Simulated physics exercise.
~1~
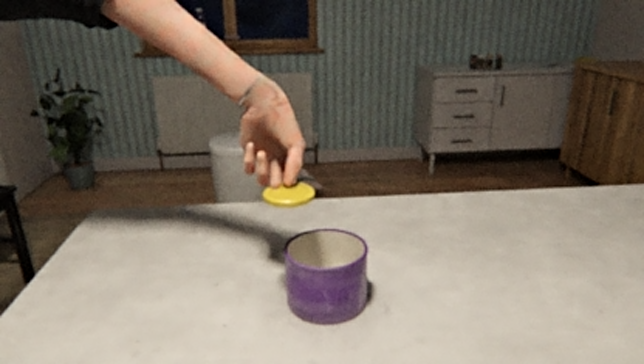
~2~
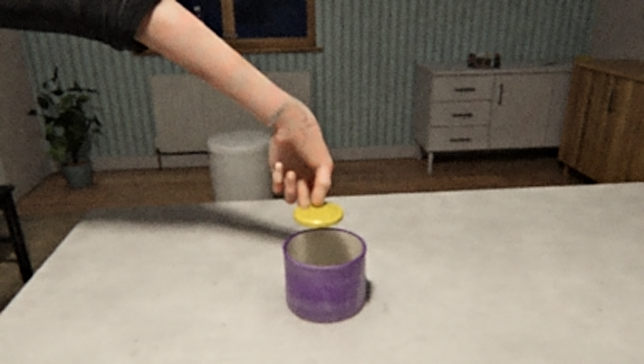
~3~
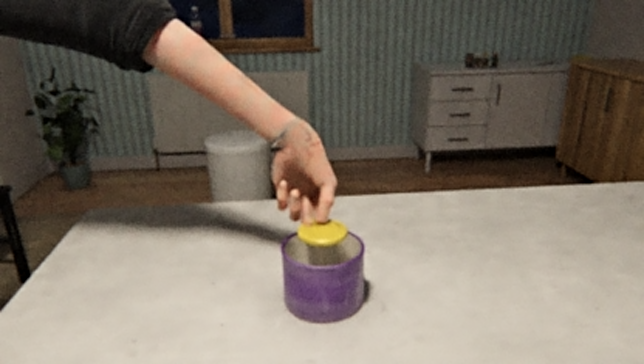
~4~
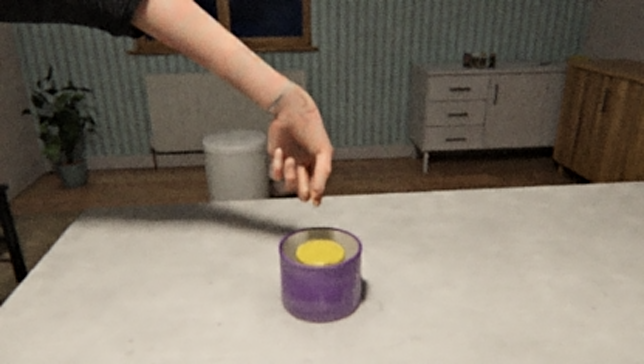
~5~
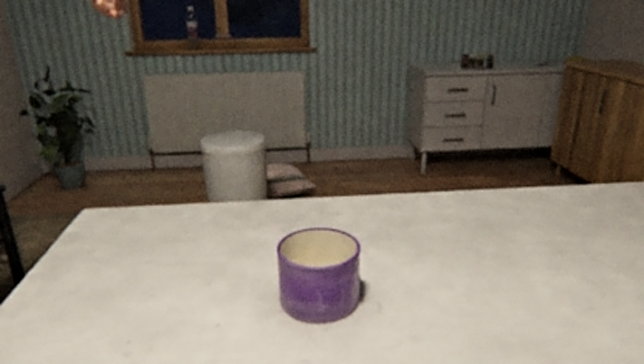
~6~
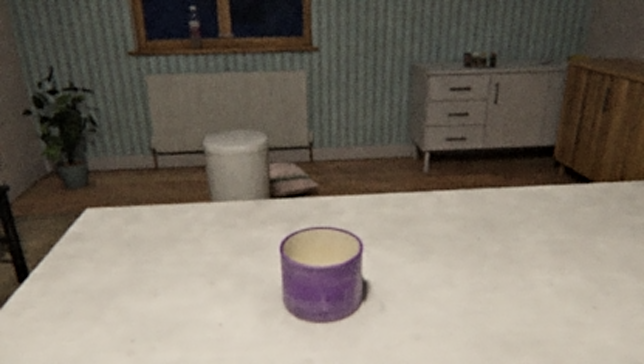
A yellow disc, like a small coaster, is held in the fingertips of a hand reaching in from the upper left, above an open purple pot on a pale table. The slightly swaying view looks across the table into a dim room with a plant, a window, a white bin and cabinets. The hand carries the disc a little right and lowers it to the pot's mouth. It lets go and draws back as the disc drops inside the rim. The hand leaves at the upper left, and the pot stands alone, the disc out of sight within.
